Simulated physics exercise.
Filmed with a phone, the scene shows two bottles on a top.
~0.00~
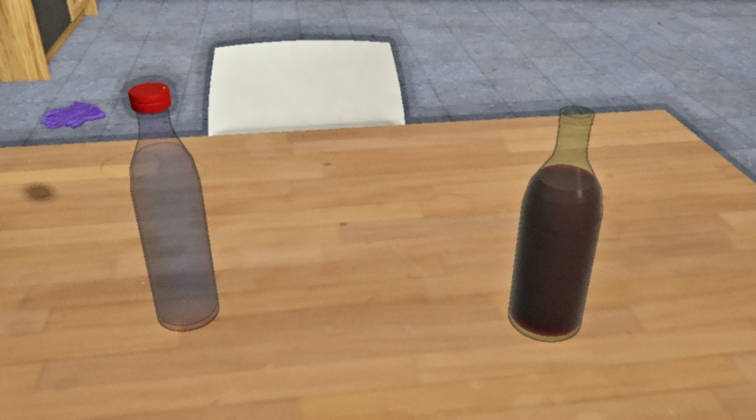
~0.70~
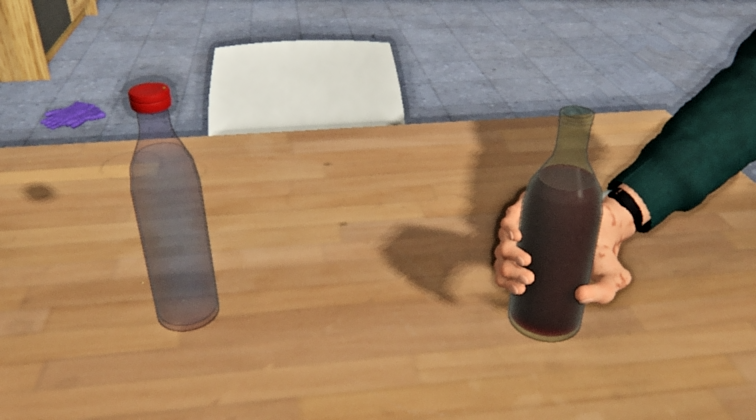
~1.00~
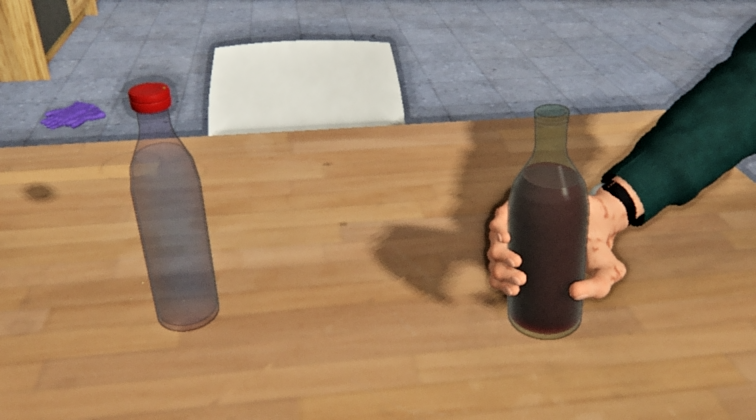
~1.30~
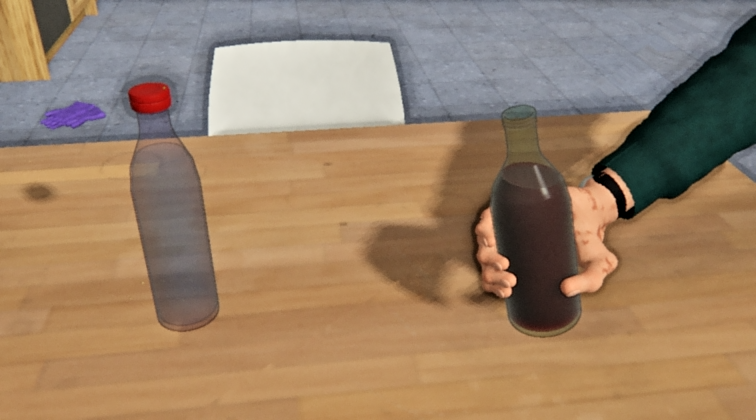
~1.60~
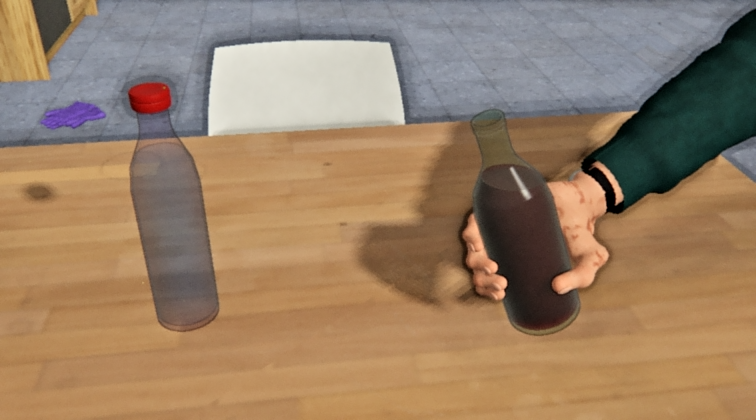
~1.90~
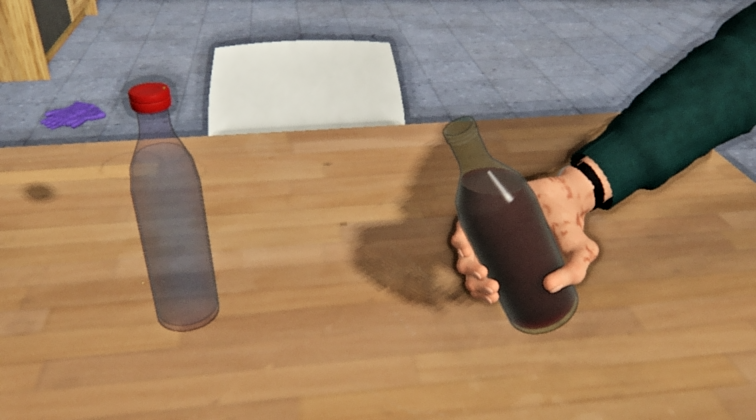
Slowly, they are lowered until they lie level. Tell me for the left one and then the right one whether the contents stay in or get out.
Left bottle: They stay in. Right bottle: They get out.
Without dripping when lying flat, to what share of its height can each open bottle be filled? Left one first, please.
Roughly 22 % and 22 %.
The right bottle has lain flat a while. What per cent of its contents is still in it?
Around 35 %.
After 2.6 s, the right bottle is nearly down; right bottle, all still inside.
After 3.6 s, the right bottle lies flat; right bottle, a puddle at its mouth.
After 6.5 s, both lie flat; right bottle, a puddle at its mouth; left bottle, all still inside.
